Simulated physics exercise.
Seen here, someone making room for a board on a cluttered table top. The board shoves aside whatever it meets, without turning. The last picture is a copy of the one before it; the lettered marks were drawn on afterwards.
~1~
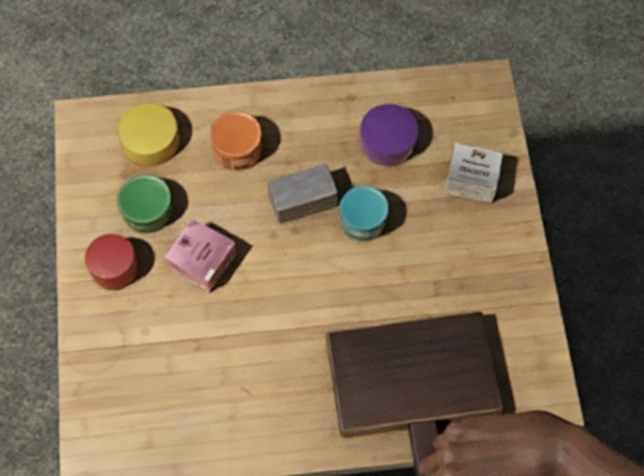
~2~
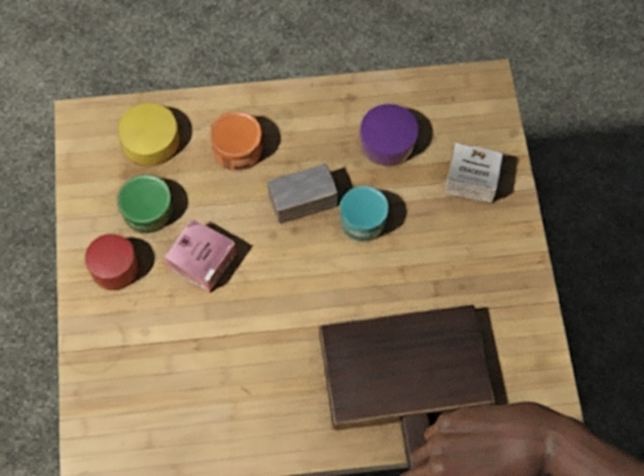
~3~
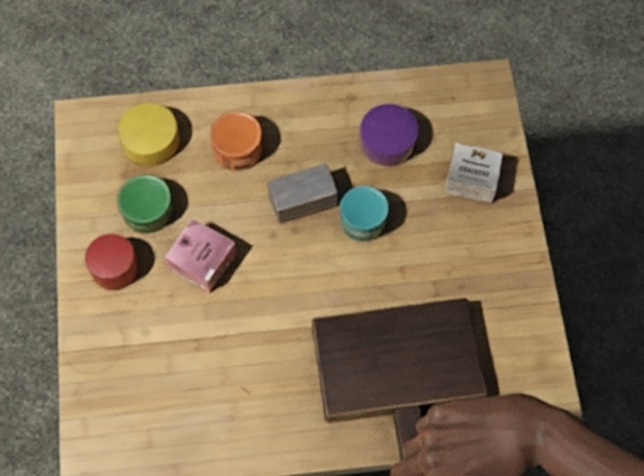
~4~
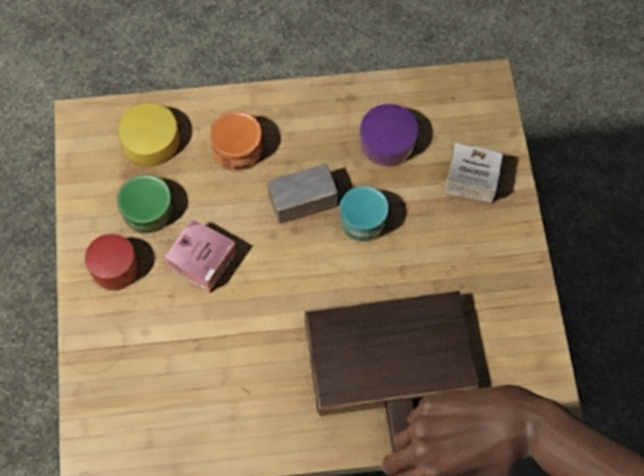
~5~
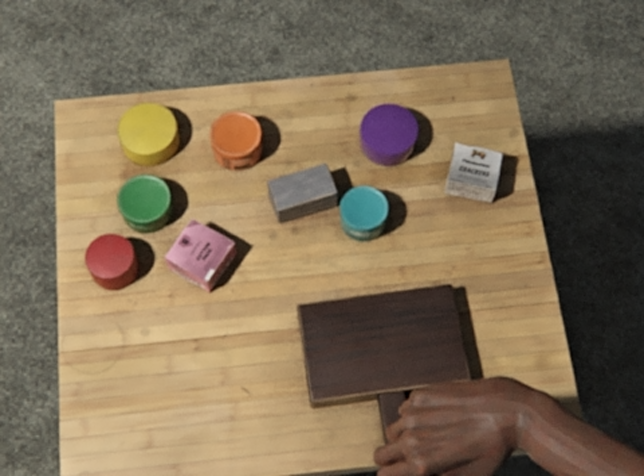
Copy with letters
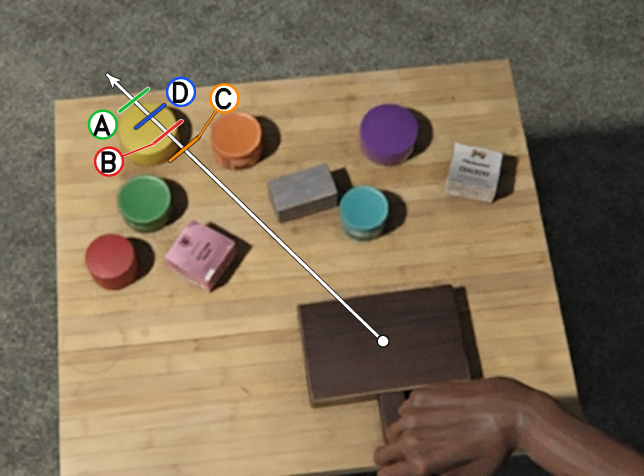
On a cluttered wooden table top, a hand slides a dark board slightly up and left.
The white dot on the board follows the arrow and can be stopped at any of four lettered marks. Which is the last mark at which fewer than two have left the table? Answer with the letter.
At C, and not beyond.
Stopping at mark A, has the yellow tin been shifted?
By then, yes.
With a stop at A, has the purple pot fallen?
By then, no.
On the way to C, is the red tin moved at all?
By then, yes.
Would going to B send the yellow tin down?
Yes.
On the copy, A at (134, 100); B at (168, 132); C at (184, 149); D at (150, 116); the arrow from (383, 341) to (107, 75); the white dot at (383, 341).
On C. First, board (309, 274); pink box (194, 254); turquoise tub (358, 198).
Then, board (237, 205); red tin (90, 263); orange jar (225, 127).
Finally, board (186, 155); yellow tin (138, 92); orange jar (210, 85); none fallen.
By contrast, A drops three; B drops two; D drops three.
